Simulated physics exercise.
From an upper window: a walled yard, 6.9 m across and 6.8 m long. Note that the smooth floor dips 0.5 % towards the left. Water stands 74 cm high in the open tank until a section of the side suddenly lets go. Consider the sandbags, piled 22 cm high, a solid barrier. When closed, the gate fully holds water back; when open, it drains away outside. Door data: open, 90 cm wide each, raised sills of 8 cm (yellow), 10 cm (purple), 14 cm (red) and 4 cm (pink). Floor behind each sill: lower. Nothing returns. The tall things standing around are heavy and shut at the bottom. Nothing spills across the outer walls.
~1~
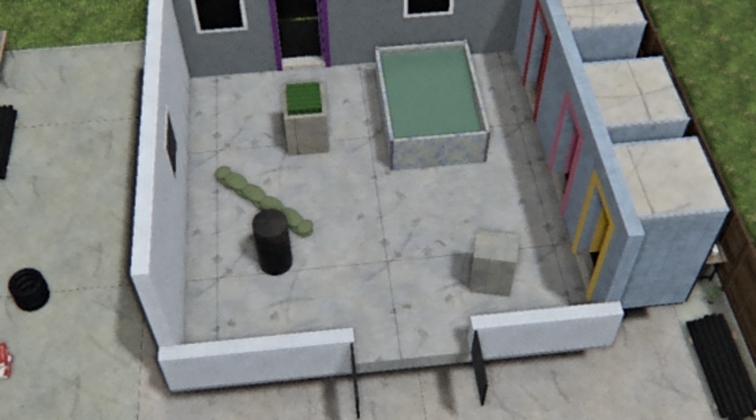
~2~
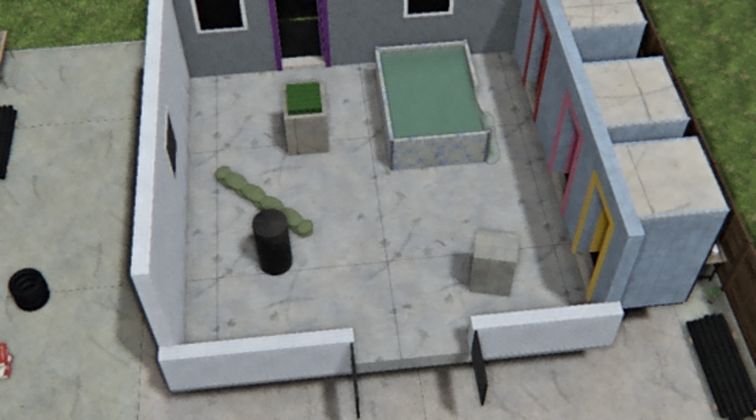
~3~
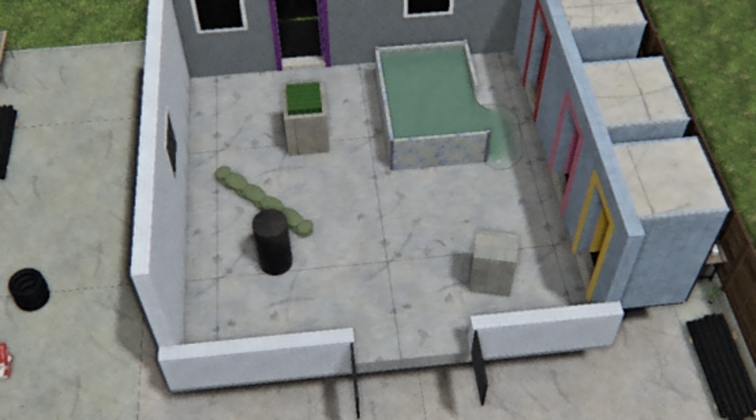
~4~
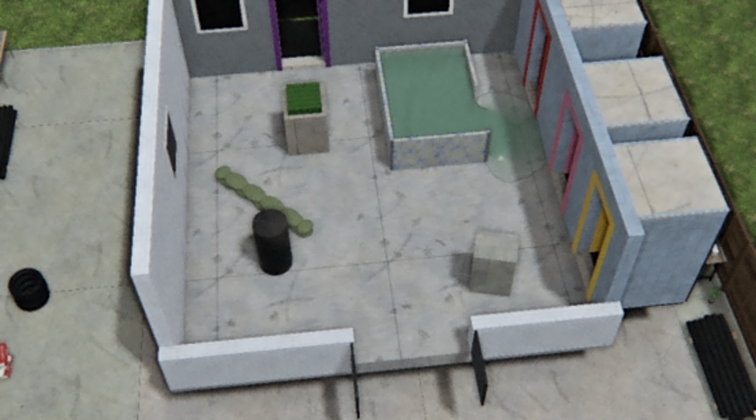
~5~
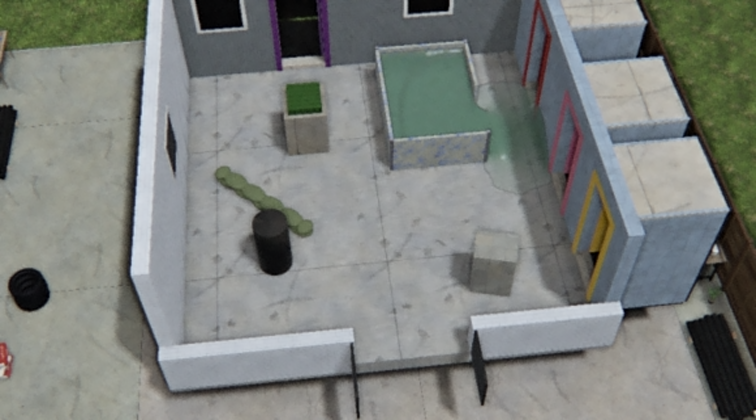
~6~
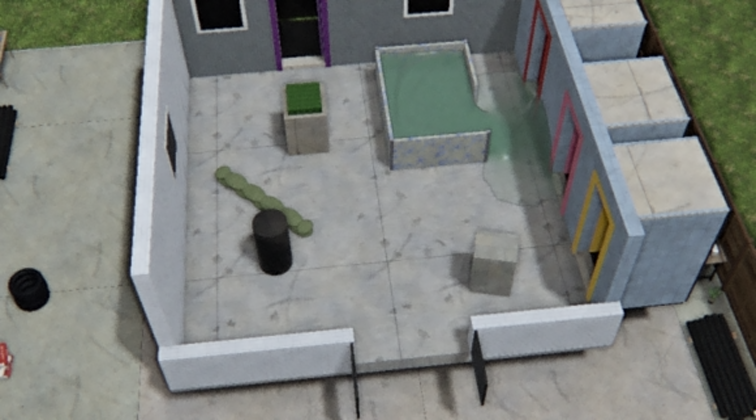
Pale green water pours from the right side of an open grey tank near the back of a walled yard, seen from high above. A green-topped block, knobbly green sandbags and a black cylinder stand left of it, a grey cube nearer right, with red, pink and yellow doorways along the right wall. The water spreads thinly over the paving towards those doorways and the viewer, while all else stays still.
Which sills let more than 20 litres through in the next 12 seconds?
Yellow door: Beyond the set amount. Purple door: Short of the set amount. Red door: Beyond the set amount. Pink door: Beyond the set amount.
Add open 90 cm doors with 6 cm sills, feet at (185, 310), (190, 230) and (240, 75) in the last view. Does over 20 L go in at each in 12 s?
Check each in turn: The first succeeds, the second succeeds, the third fails.
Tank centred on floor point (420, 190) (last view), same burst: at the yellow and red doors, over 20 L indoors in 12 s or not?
Lab note: Yellow door limit exceeded; red door limit not exceeded.
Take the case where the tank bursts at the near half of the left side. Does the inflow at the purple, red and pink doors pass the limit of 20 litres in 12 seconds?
Then it goes purple too high, red fine, pink fine.
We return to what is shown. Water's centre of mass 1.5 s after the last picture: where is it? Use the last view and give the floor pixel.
Roughly (465, 137) in the last picture.
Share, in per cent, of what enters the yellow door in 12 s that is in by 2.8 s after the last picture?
Some 0 in a hundred.
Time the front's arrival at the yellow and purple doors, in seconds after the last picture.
Yellow 0.7 s, purple 2.2 s.
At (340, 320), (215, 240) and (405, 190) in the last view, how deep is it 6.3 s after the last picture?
Close to 3, 7 and 1 centimetres.
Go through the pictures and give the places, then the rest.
In the first frame, still water, 74 cm deep, in the open tank at (430, 92).
In the second frame, water pours out at (478, 126) and has run 0.7 m, to (489, 163); typically 9 cm deep outside, 74 cm at the open tank's back.
In the third frame, the front is at (502, 109), 0.9 m from the gap at (478, 128); 1.1 m2 of floor is under water; 74 cm left at the back of the open tank.
In the fourth frame, water pours out at (478, 129) and has run 1.4 m, to (528, 105); typically 11 cm deep outside, 72 cm at the open tank's back.
In the fifth frame, the front is at (550, 179), 1.7 m from the gap at (478, 129); 2.9 m2 of floor is under water; 66 cm left at the back of the open tank.
In the sixth frame, the front is at (555, 196), 2.0 m from the gap at (478, 129); 3.3 m2 of floor is under water; 62 cm left at the back of the open tank.
Then, 0.7 s after the last picture water covers 15 % of the floor and is deepest (55 cm) near (538, 137); yellow door not reached, purple door not reached, red door 29 cm at the sill, 55 L in, pink door 18 cm at the sill, 17 L in.
Then, 1.5 s after the last picture water covers 25 % of the floor and is deepest (42 cm) near (529, 138); yellow door 7 cm at the sill, 0 L in, purple door not reached, red door 26 cm at the sill, 112 L in, pink door 15 cm at the sill, 72 L in.
Then, 2.8 s after the last picture water covers 45 % of the floor and is deepest (30 cm) near (514, 56); yellow door 6 cm at the sill, 0 L in, purple door 6 cm at the sill, 0 L in, red door 21 cm at the sill, 169 L in, pink door 11 cm at the sill, 125 L in.
Then, 6.3 s after the last picture water covers 75 % of the floor and is deepest (16 cm) near (514, 56); yellow door 11 cm at the sill, 37 L in, purple door 3 cm at the sill, 0 L in, red door 10 cm at the sill, 192 L in, pink door 7 cm at the sill, 183 L in.
Then, 11.3 s after the last picture water covers 90 % of the floor and is deepest (12 cm) near (184, 368); yellow door 8 cm at the sill, 56 L in, purple door 2 cm at the sill, 0 L in, red door 7 cm at the sill, 193 L in, pink door 5 cm at the sill, 199 L in.
